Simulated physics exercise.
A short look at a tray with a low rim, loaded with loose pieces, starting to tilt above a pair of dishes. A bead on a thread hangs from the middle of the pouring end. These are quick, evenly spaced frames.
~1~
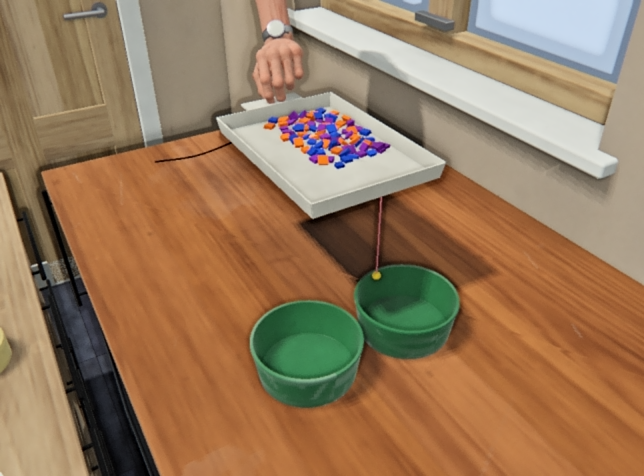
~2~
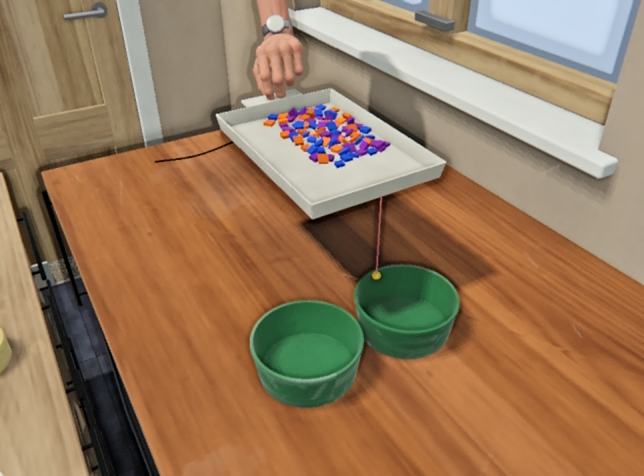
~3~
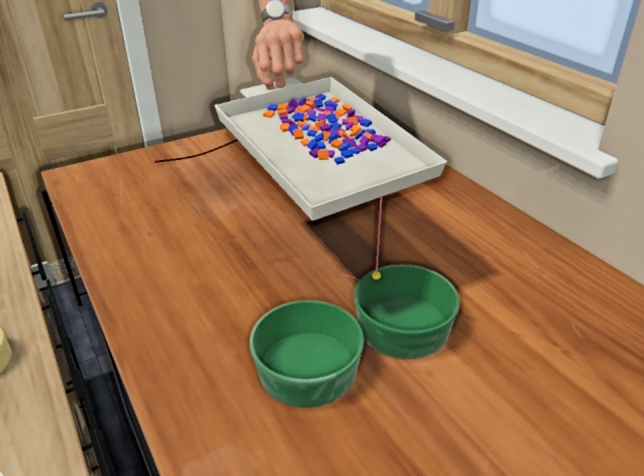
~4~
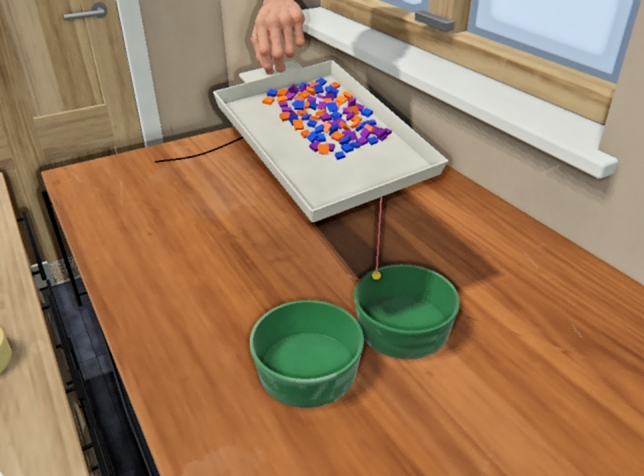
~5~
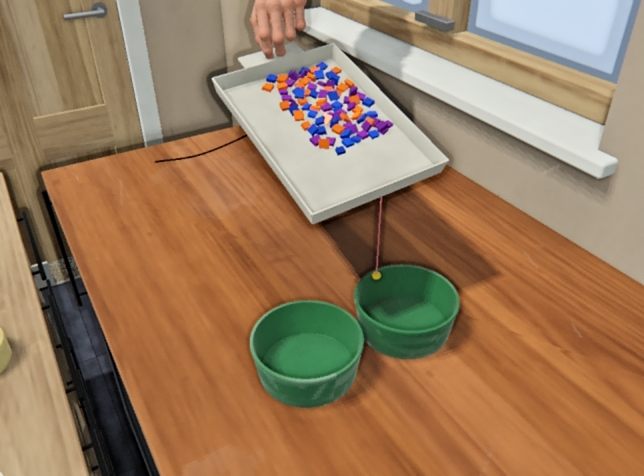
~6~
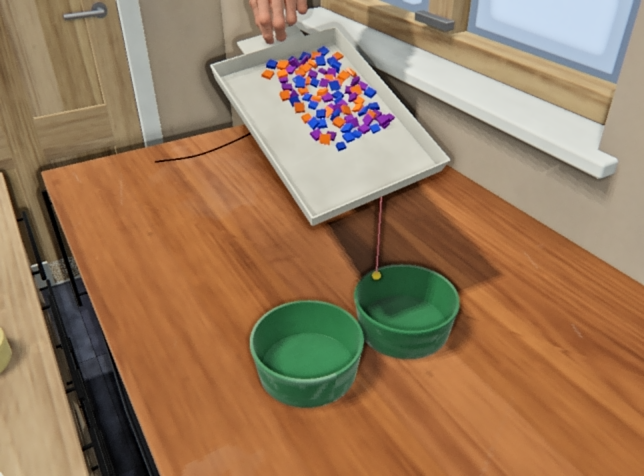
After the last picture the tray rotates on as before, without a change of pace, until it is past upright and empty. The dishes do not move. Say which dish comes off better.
The left one ends fuller.
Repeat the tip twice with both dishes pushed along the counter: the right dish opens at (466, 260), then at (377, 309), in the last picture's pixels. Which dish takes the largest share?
First the left dish, then the right one.
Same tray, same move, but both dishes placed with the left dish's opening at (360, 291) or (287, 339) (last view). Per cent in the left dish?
About 50 and 30 per cent.
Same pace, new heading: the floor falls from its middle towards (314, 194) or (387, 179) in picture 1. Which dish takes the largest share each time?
At the first place the dish on the left, at the second right.
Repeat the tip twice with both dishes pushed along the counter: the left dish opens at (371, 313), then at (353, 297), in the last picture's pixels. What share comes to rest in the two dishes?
Near 70 % and 60 %.
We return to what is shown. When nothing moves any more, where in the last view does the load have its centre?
Roughly at (334, 352).
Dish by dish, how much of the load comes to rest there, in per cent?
About: Left dish 50, right dish 20 per cent.
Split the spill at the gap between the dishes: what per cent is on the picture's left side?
Roughly 50 in a hundred.
Shortly afterwards, tray tipped steeply; all but a few on the tray; a little in the air.
Next, tray tipped past a quarter turn; near a third on the tray; near a quarter in the left dish; a little in the right dish; near a quarter outside both; a little in the air.
Some moments later, tray tipped past a quarter turn; near half in the left dish; near a quarter in the right dish; near a quarter outside both.
In the end, tray tipped past a quarter turn; near half in the left dish; near a quarter in the right dish; near a quarter outside both.
